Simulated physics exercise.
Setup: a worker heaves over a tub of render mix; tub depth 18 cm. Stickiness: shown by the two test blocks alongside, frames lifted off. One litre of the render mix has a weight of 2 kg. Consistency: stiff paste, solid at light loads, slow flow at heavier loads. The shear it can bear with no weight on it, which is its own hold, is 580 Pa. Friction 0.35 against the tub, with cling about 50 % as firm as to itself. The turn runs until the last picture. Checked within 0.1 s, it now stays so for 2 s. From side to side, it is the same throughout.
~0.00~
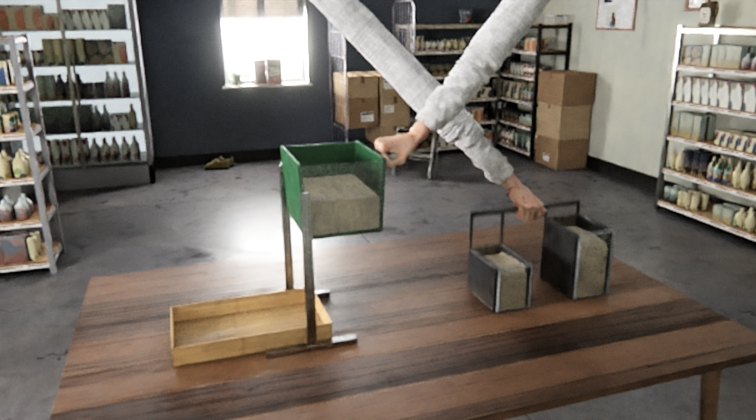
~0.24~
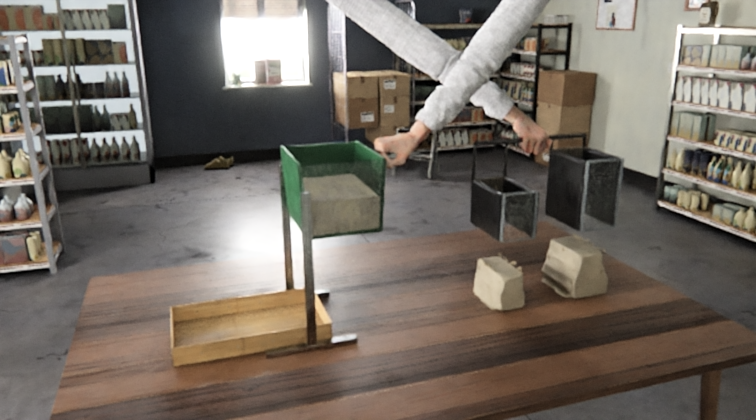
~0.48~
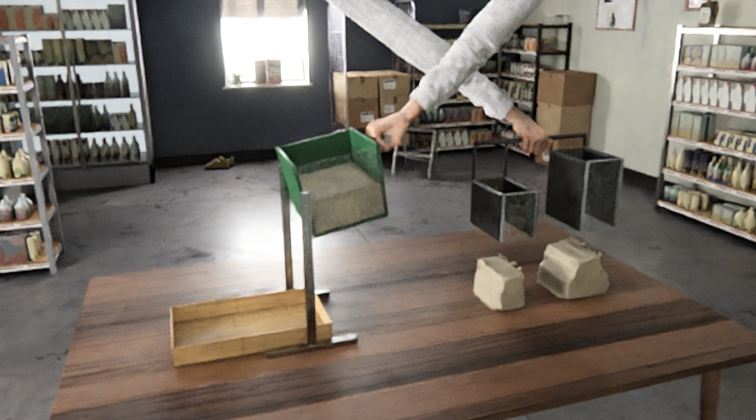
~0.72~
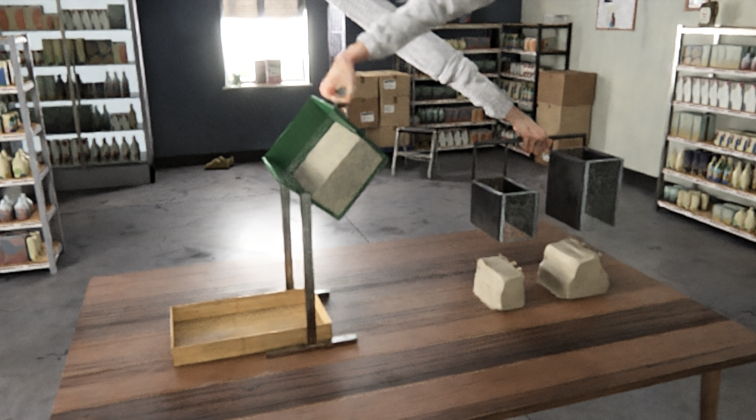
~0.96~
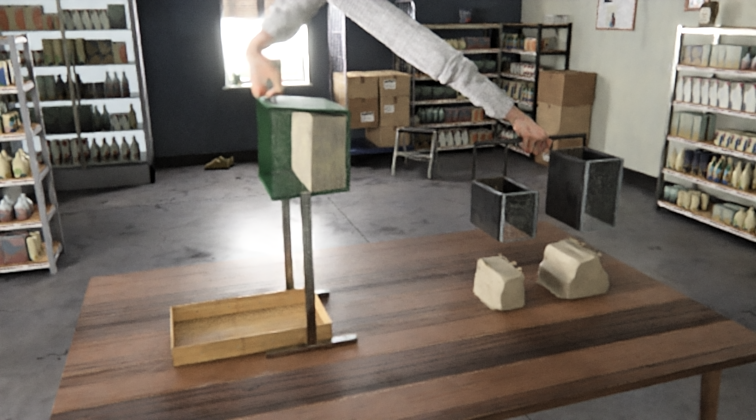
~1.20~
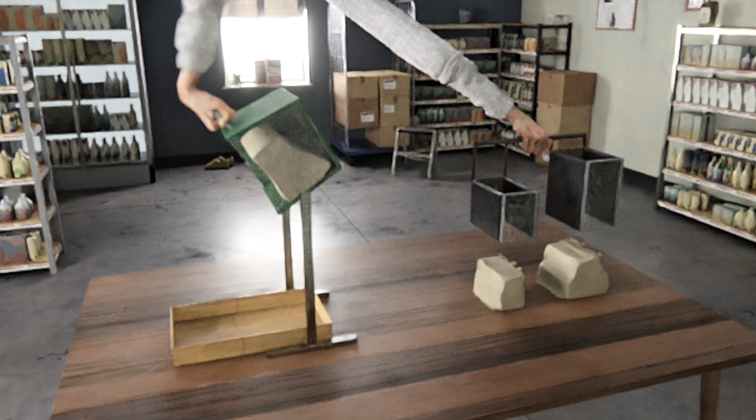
In this clip, one hand lifts two open dark molds off two pale blocks, the larger slumping slightly, and another hand rotates a green tub of grey-beige mix leftward on its stand until it tilts over a shallow wooden tray.
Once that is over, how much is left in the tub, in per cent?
0 %.
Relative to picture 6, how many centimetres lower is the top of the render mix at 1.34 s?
About 8 cm.
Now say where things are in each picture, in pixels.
Handle-side rim at (383, 160), tilt 0 degrees; top of the render mix at (318, 202); blocks stand 11 cm, 17 cm (left to right), in the first picture.
Handle-side rim at (383, 160), tilt 0 degrees; top of the render mix at (318, 202); blocks stand 11 cm, 14 cm (left to right), in the second picture.
Handle-side rim at (376, 146), tilt 11 degrees; top of the render mix at (376, 183); blocks stand 11 cm, 13 cm (left to right), in the third picture.
Handle-side rim at (333, 110), tilt 49 degrees; top of the render mix at (360, 139); blocks stand 11 cm, 13 cm (left to right), in the fourth picture.
Handle-side rim at (271, 111), tilt 88 degrees; top of the render mix at (314, 116); blocks stand 11 cm, 13 cm (left to right), in the fifth picture.
Handle-side rim at (230, 142), tilt 119 degrees; top of the render mix at (277, 136); blocks stand 11 cm, 13 cm (left to right), in the sixth picture.
After 1.34 s, the tub is at 119 degrees and holds 38 %.
After 1.51 s, the tub is at 119 degrees and holds 0 %.
After 1.68 s, the tub is at 119 degrees and holds 0 %.
After 1.85 s, the tub is at 119 degrees and holds 0 %.
After 3.20 s, at the end, the tub is at 119 degrees and holds 0 %.
